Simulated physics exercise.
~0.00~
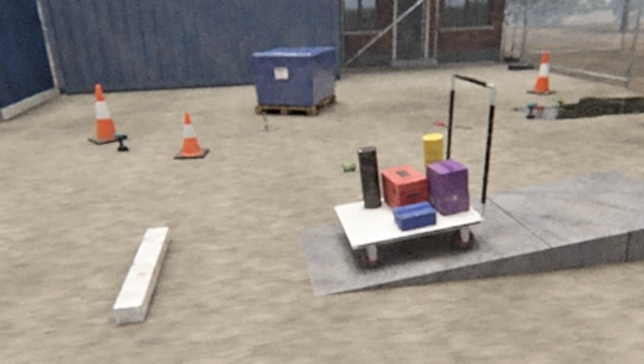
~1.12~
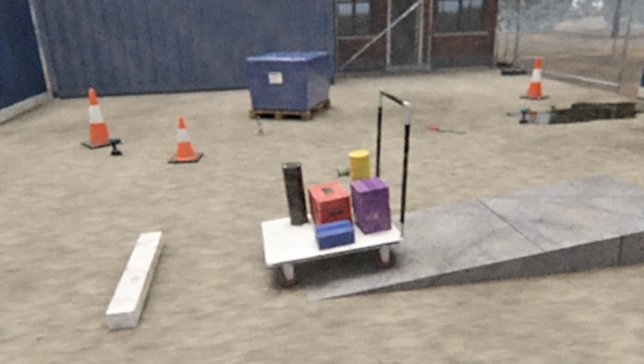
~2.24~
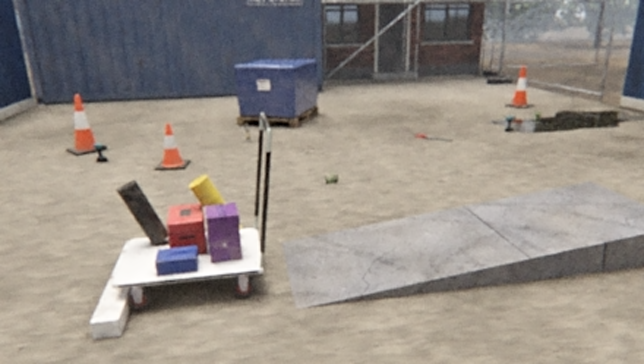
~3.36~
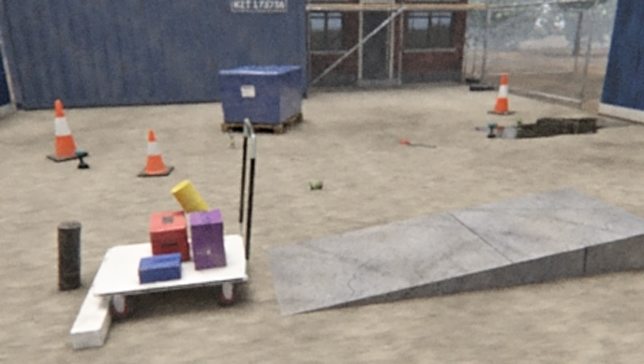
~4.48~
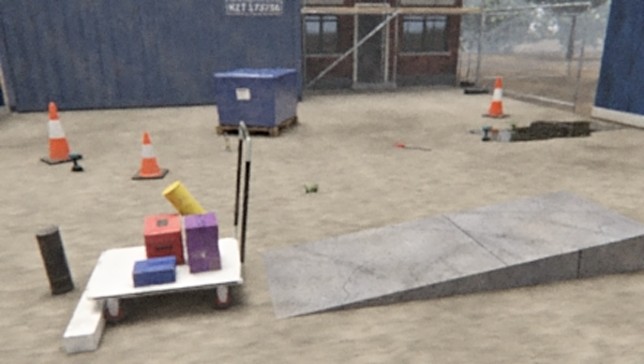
A large blue container stands at the back of a sandy yard, seen from slightly above, with orange cones and a blue bin before it and a grey ramp at right. A white trolley on the ramp carries a black canister, a red toolbox, a small blue parcel, a purple box and a yellow canister. It rolls left off the ramp and across the ground to a pale kerb, where both canisters tip left. The black one drops off and lands roughly on end beyond the kerb, as the view pans slightly right. Finally, it tilts slightly there, while the yellow canister leans behind the toolbox and the other items remain aboard.
